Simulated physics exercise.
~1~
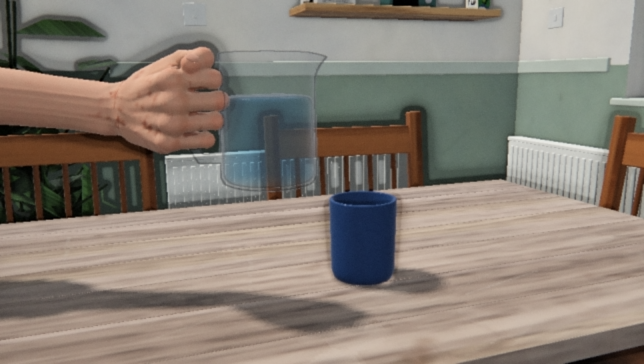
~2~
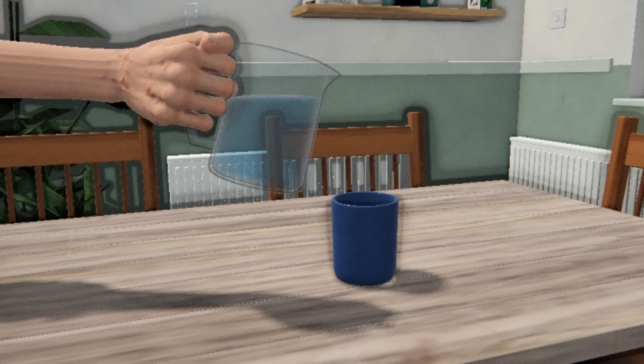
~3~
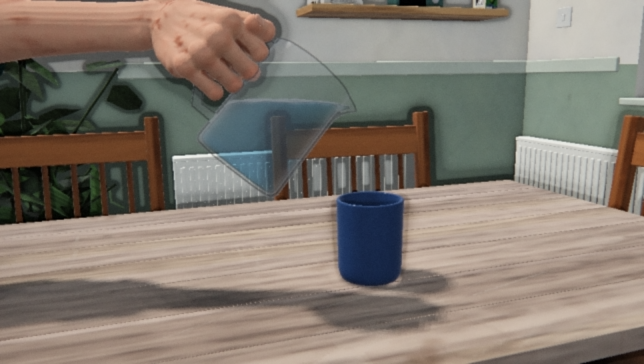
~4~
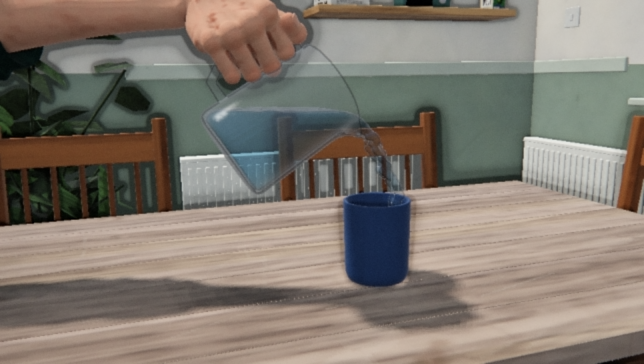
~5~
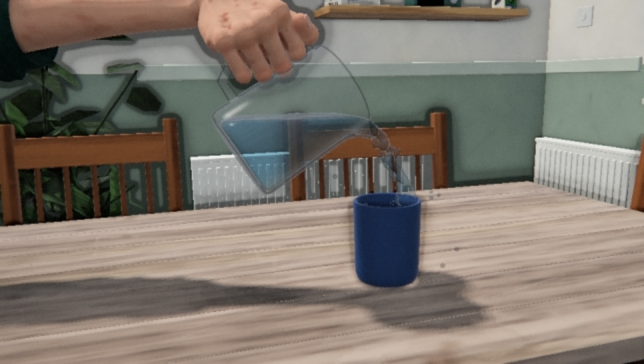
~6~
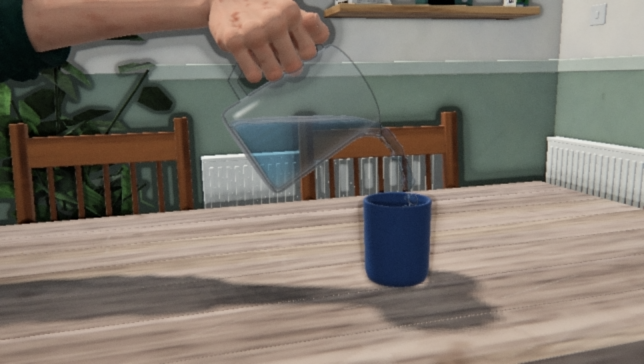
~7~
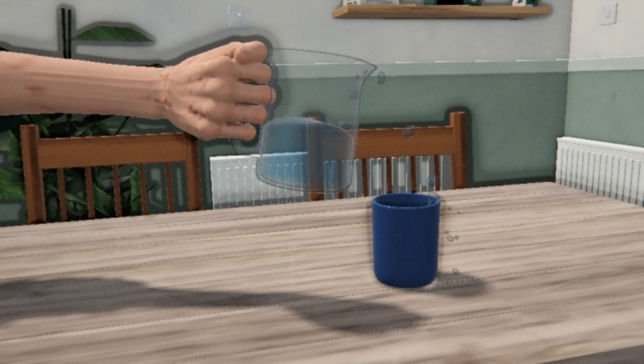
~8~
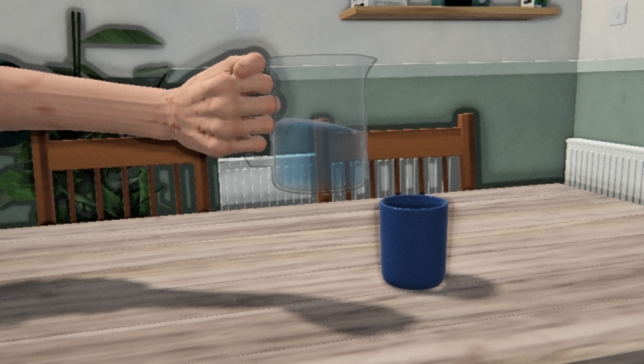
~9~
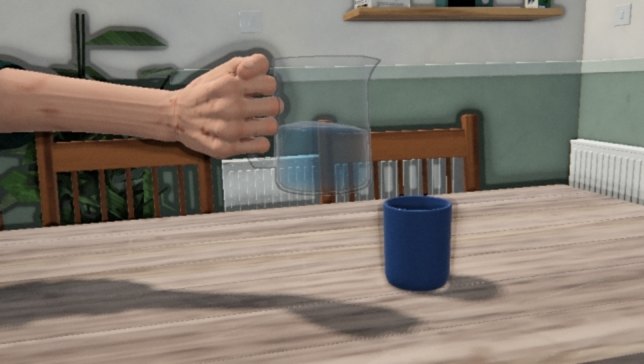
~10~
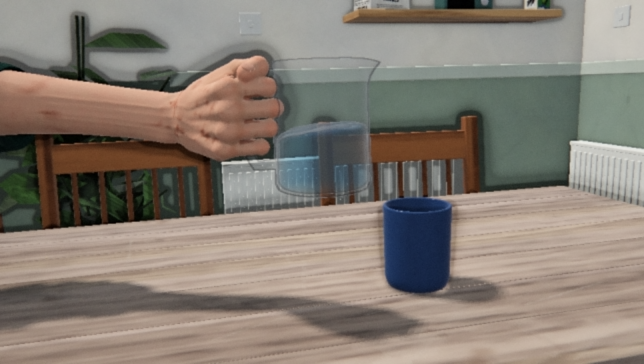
A hand holds a clear pitcher of water upright, above and to the left of a blue mug on a wooden table. The hand tips the pitcher rightwards, gently at first and then steeply, until its spout hangs over the mug. Water streams from the spout into the mug while the pitcher stays tilted, and the view drifts slightly so the mug shifts right. The hand then swings the pitcher back level, with a few drops scattering near the mug. Finally, the pitcher is held still and upright, its water visibly lower, beside the standing mug.
